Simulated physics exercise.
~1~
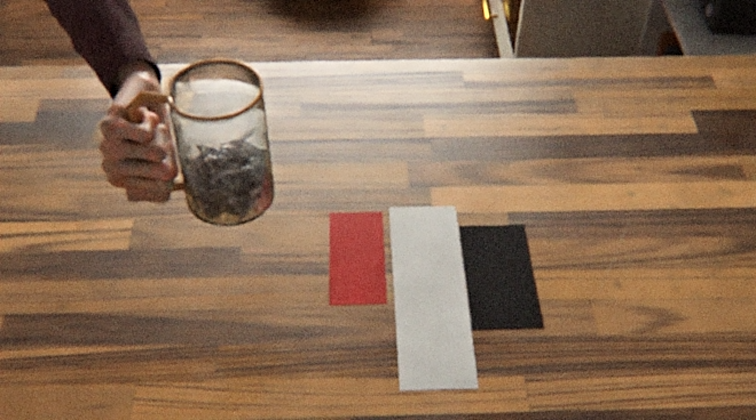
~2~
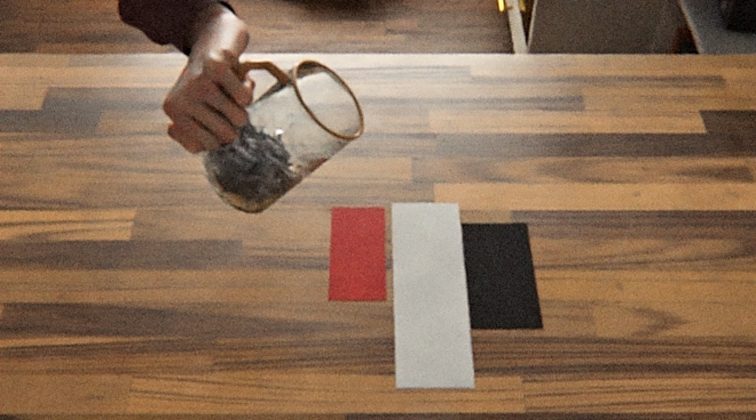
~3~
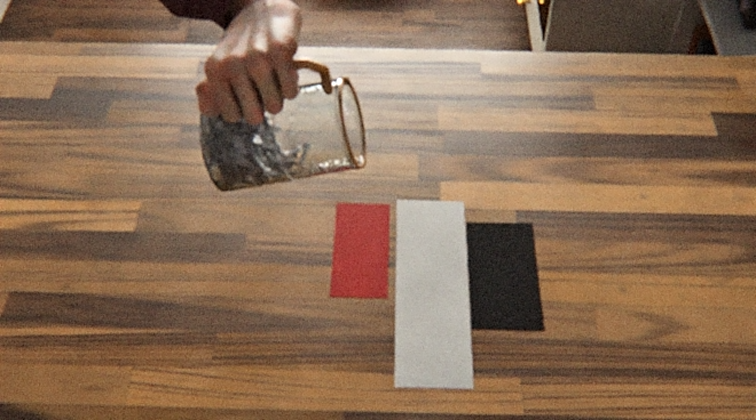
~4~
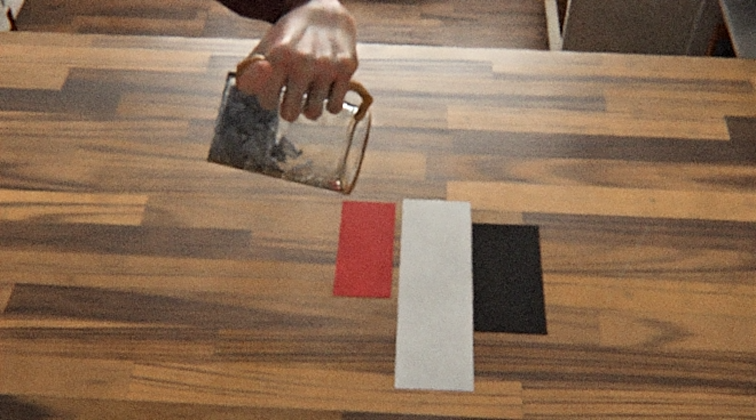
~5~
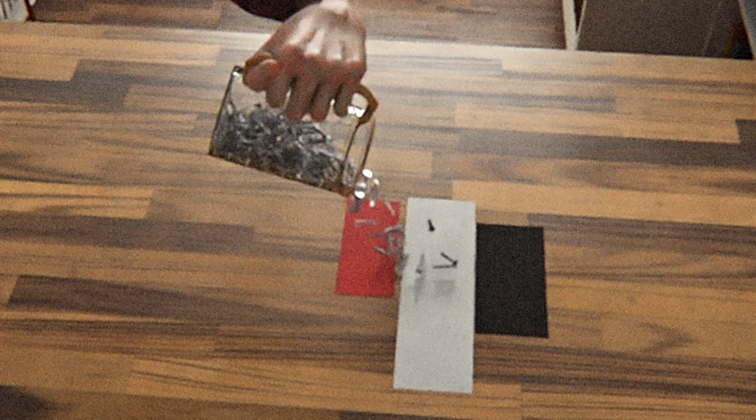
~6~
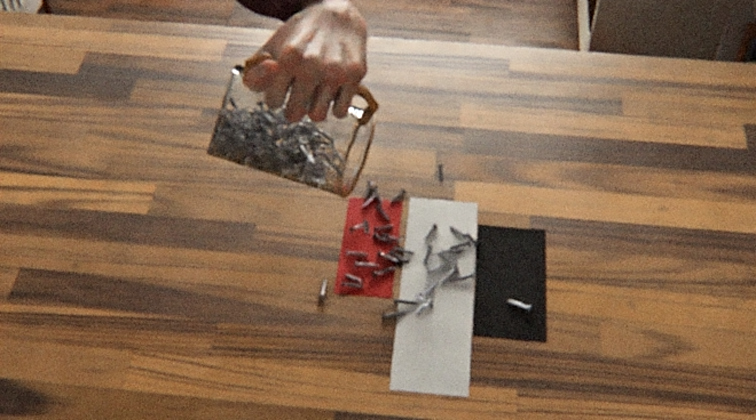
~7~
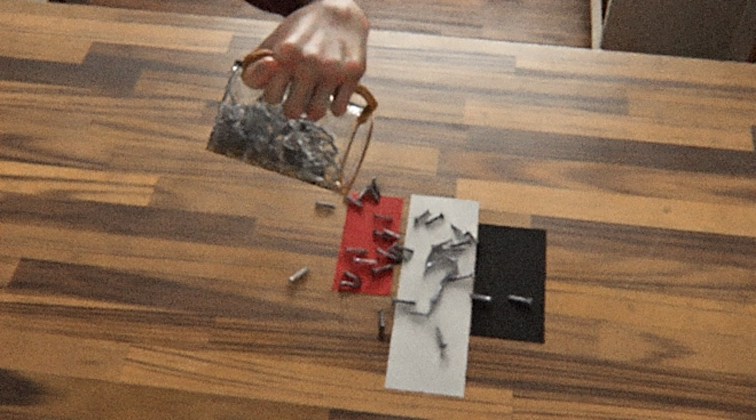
The clip opens with a hand holding a clear glass jug of small metal screws upright by its handle, above a wooden table where red, white and black mats lie side by side. The hand moves the jug to the right and leans it over, turning it onto its side with the screws still inside. Tipped further, its mouth dips below level and screws begin to spill onto the red and white mats. More tumble out and scatter, a few reaching the black mat and bare wood. The clip ends with the jug still tilted and most screws inside it.
